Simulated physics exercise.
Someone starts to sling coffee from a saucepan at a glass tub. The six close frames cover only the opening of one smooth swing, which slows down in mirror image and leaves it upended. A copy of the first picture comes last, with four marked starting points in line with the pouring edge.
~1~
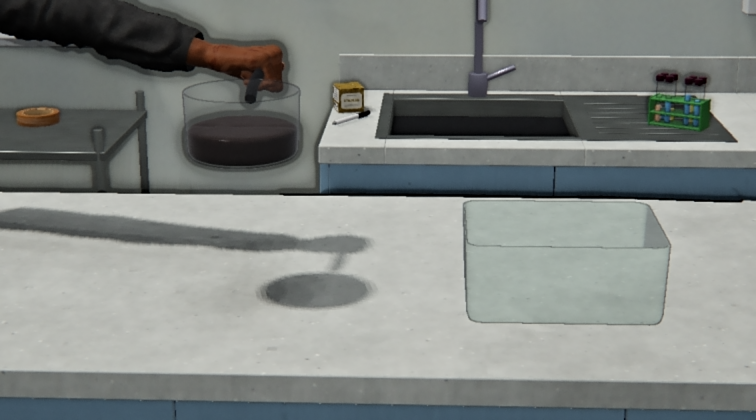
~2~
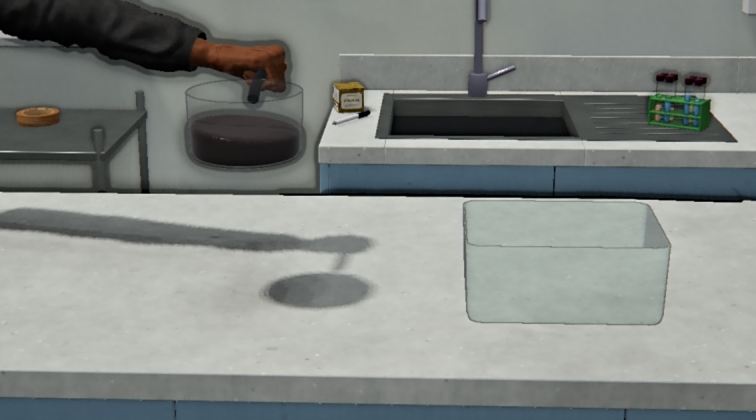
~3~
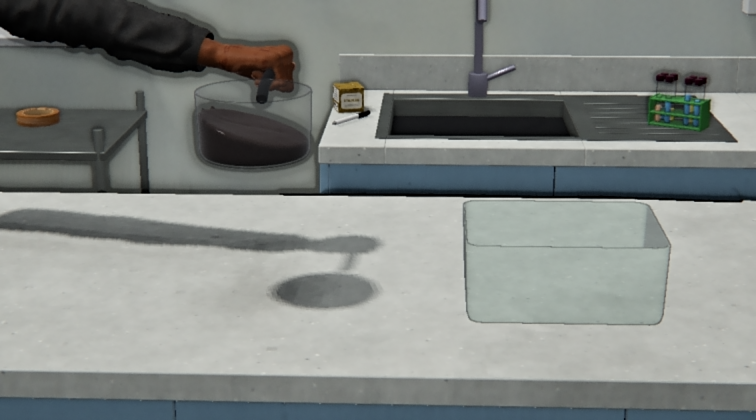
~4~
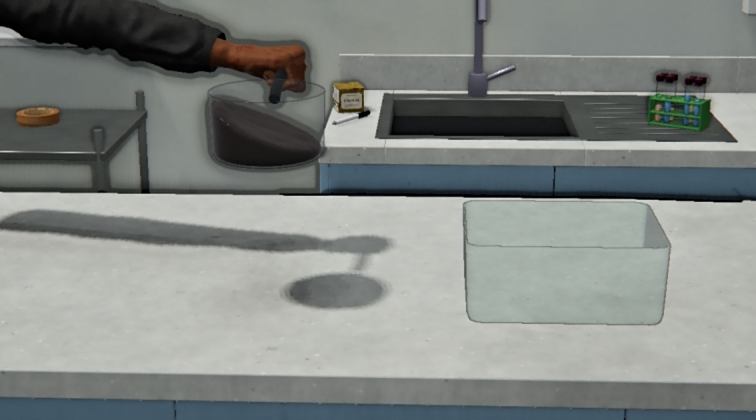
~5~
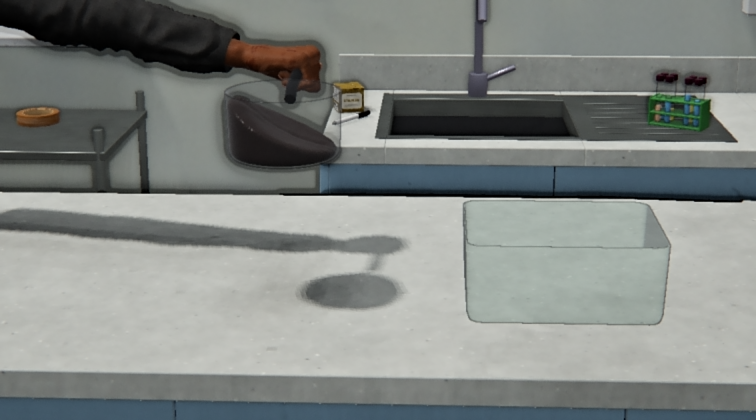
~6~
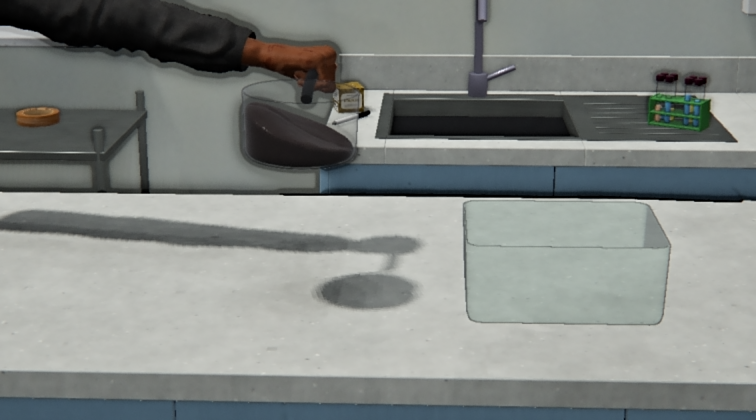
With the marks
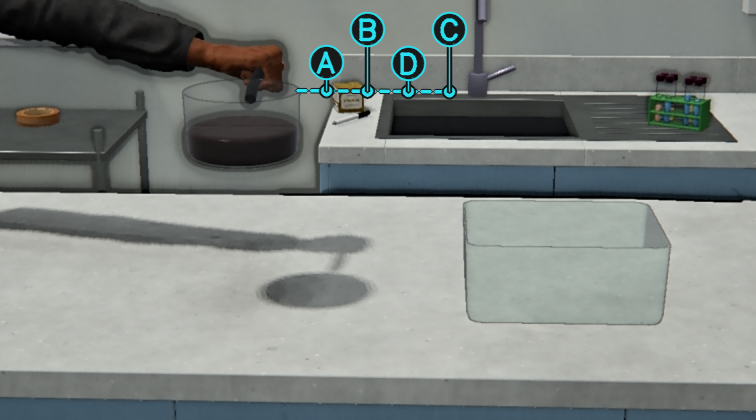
The video shows a hand holding a clear, round pan of dark liquid above a pale counter, carrying it a short way right toward a clear rectangular tub while the liquid tilts and sloshes inside.
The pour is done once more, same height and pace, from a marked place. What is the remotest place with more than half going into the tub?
Use dot B.
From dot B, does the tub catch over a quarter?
Yes, it does.
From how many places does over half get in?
Three of the four.
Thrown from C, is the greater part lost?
No.
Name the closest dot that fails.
The answer is A.
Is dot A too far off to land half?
Yes.
In cyan, A at (326, 90); B at (367, 91); C at (449, 91); D at (408, 91).
For dot A, about 37 % lands in the tub, 57 % falls short and 5 % goes beside or beyond.
For dot B, about 70 % lands in the tub, 22 % falls short and 9 % goes beside or beyond.
For dot C, about 86 % lands in the tub, 5 % falls short and 9 % goes beside or beyond.
For dot D, about 92 % lands in the tub, 4 % falls short and 4 % goes beside or beyond.
